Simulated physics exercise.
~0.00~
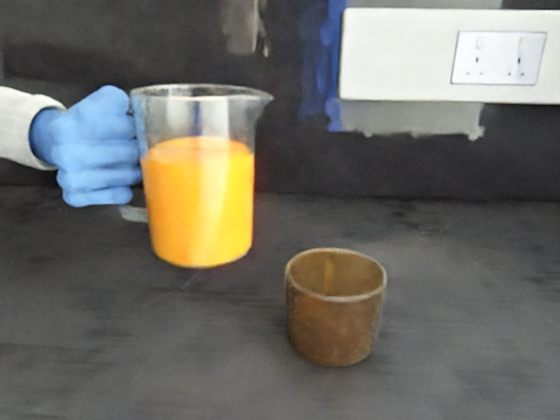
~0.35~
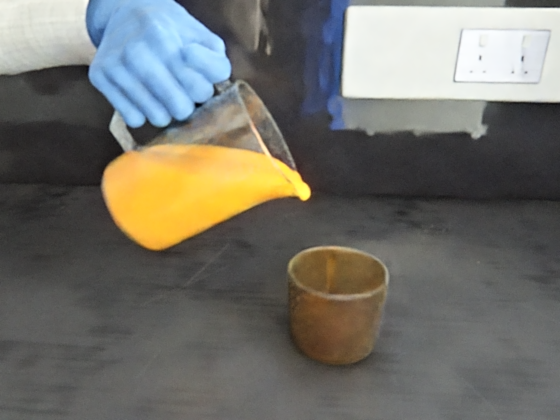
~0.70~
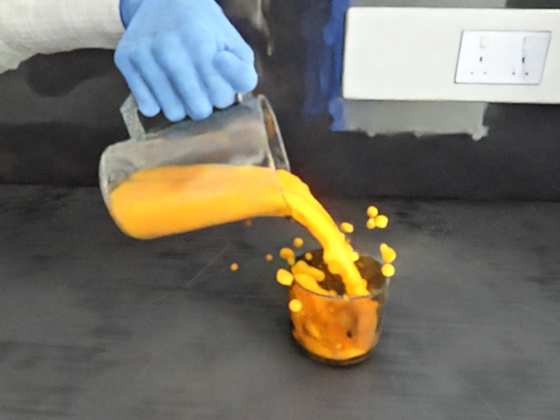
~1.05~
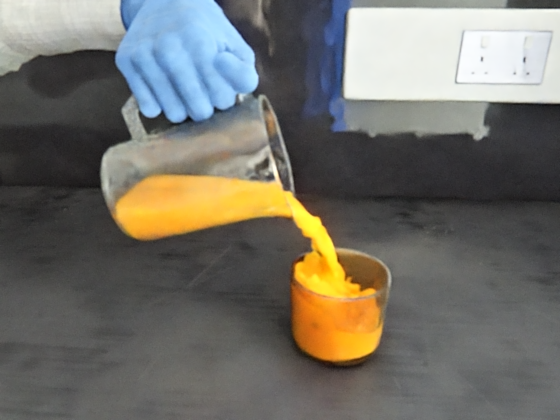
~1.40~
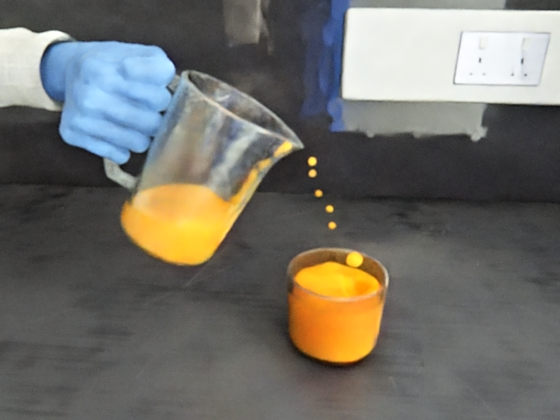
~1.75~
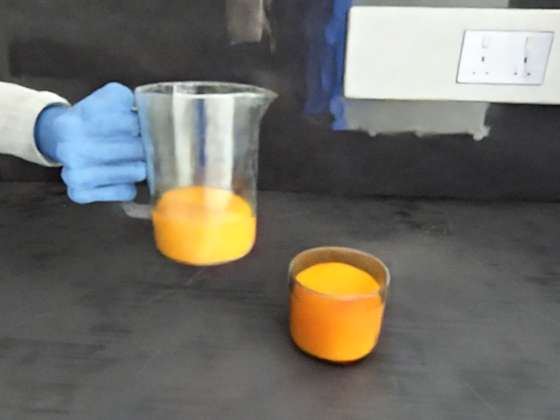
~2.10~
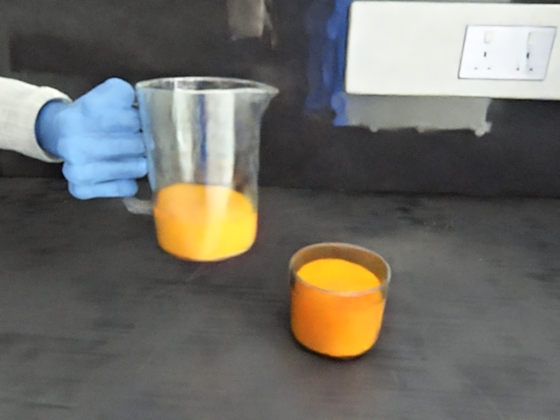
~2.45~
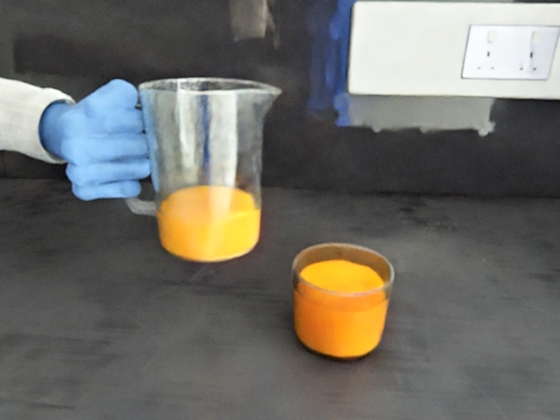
A blue-gloved hand tipped a glass jug of orange juice to the right, pouring it with a few splashes into a small brownish cup until it was nearly full, then turned the jug upright again with some juice still inside.
